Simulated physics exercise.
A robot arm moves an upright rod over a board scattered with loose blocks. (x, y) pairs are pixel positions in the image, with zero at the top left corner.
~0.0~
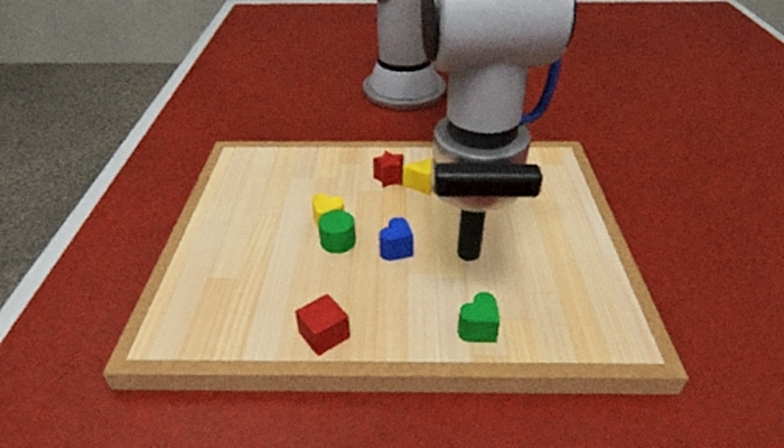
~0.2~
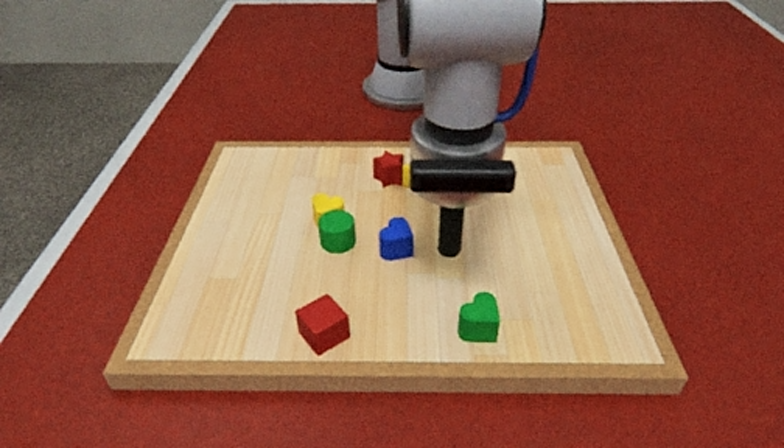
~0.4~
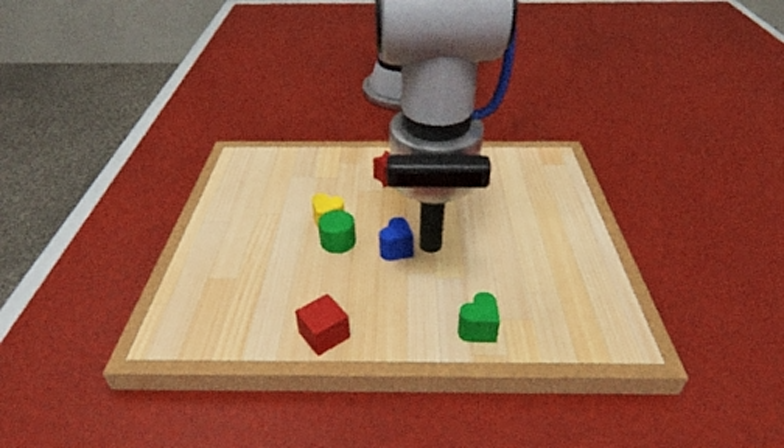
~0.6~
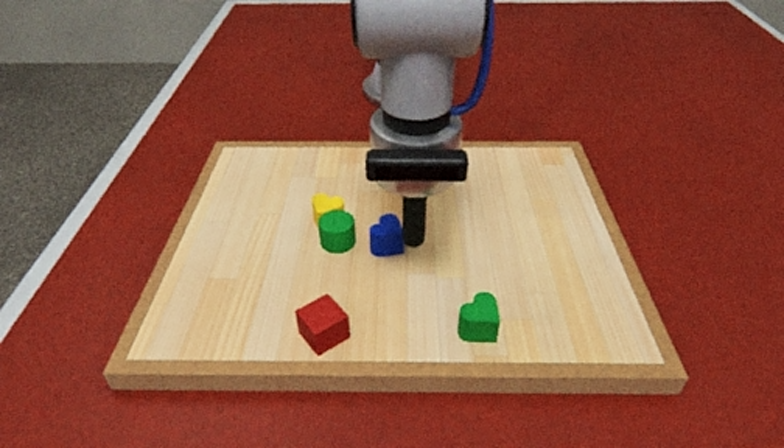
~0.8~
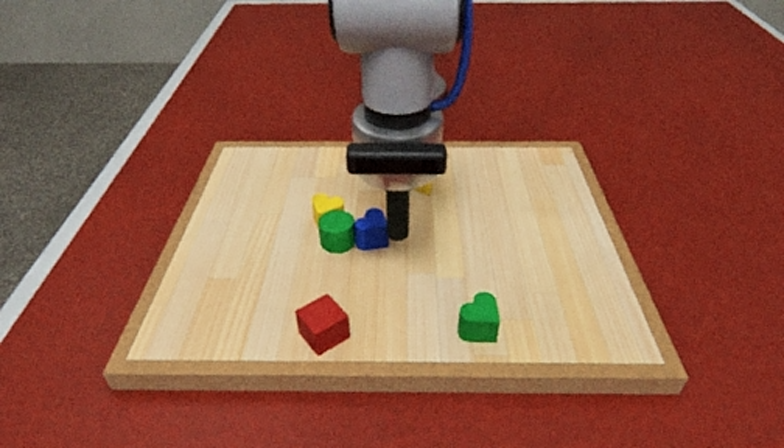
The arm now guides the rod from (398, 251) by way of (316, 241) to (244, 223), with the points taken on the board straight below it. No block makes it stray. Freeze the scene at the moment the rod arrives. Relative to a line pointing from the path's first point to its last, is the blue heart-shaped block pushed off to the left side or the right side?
Its sideways move is to the right.
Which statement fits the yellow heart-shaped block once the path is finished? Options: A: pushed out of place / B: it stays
Option A.
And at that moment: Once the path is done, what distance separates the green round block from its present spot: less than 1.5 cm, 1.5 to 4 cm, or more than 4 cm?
More than 4 cm.
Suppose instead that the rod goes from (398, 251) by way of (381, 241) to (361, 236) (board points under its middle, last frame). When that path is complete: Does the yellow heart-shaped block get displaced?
The answer is yes.
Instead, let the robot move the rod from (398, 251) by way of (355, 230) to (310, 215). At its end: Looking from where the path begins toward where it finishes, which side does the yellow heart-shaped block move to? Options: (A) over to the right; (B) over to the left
B: Over to the left.
The first path, step by step. One third of the way, rod (339, 230); yellow heart-shaped block (322, 199), turned 30° clockwise; green round block (312, 218); blue heart-shaped block (356, 207), turned 25° anticlockwise.
Two thirds of the way, rod (287, 221); yellow heart-shaped block (321, 198), turned 35° clockwise; green round block (262, 207); blue heart-shaped block (356, 207), turned 25° anticlockwise.
At the end, rod (240, 208); yellow heart-shaped block (321, 198), turned 35° clockwise; green round block (218, 194); blue heart-shaped block (356, 207), turned 25° anticlockwise.
